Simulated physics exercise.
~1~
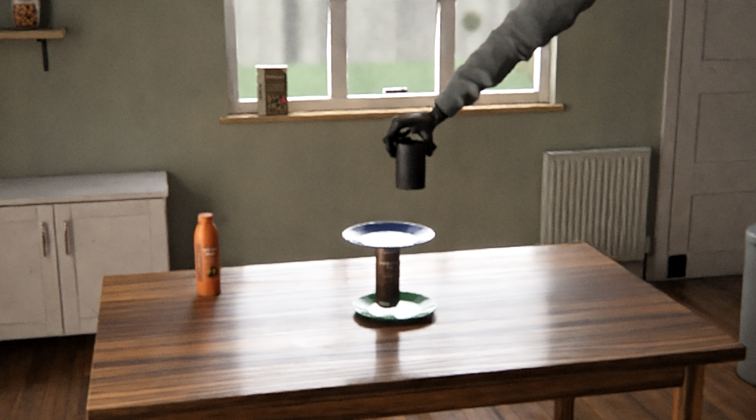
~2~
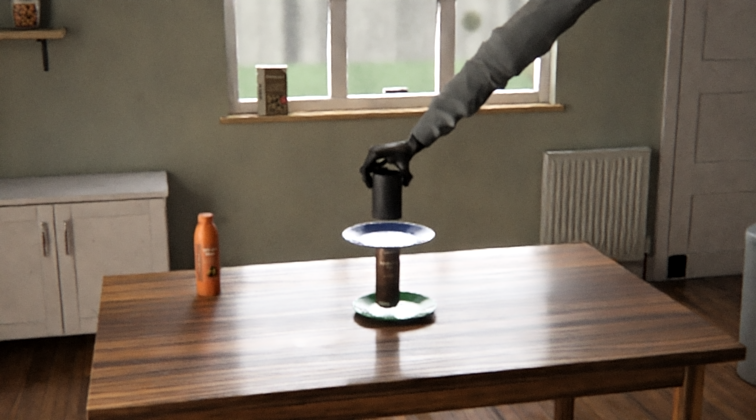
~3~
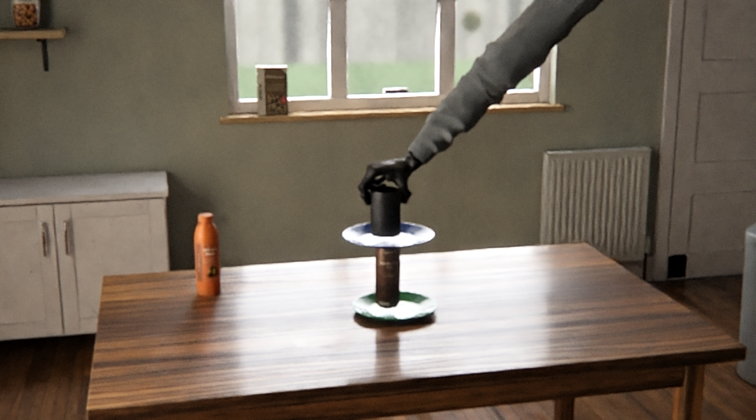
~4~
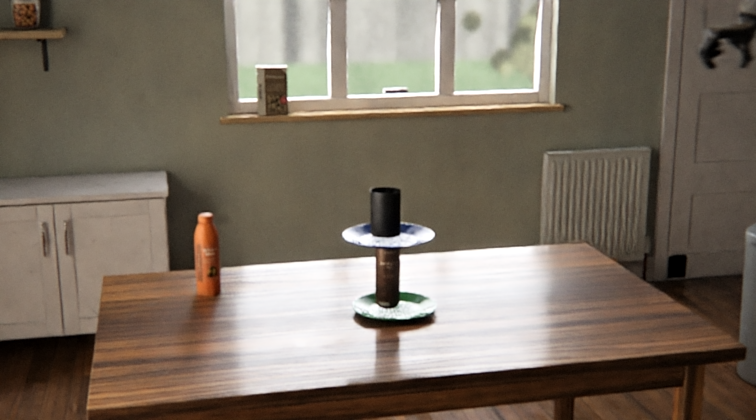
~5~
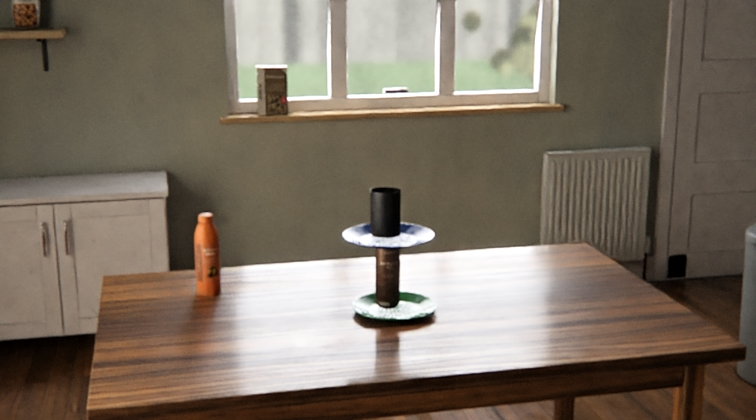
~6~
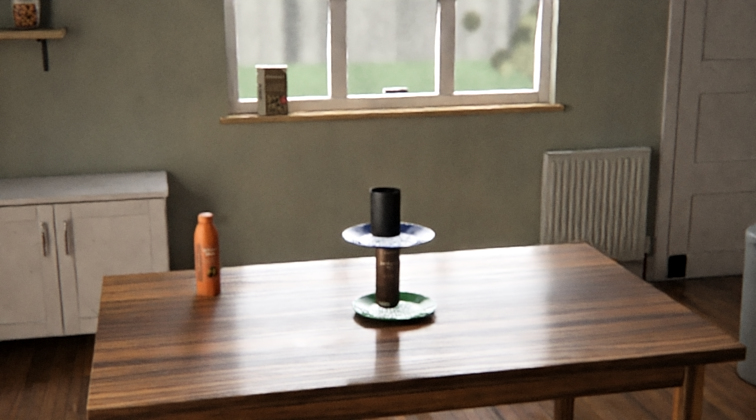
A black cup, held by a dark-gloved hand, moved left and down onto a blue plate balanced on a brown can and green plate, then the hand let go and withdrew, leaving the stack standing beside an orange bottle on the wooden table.
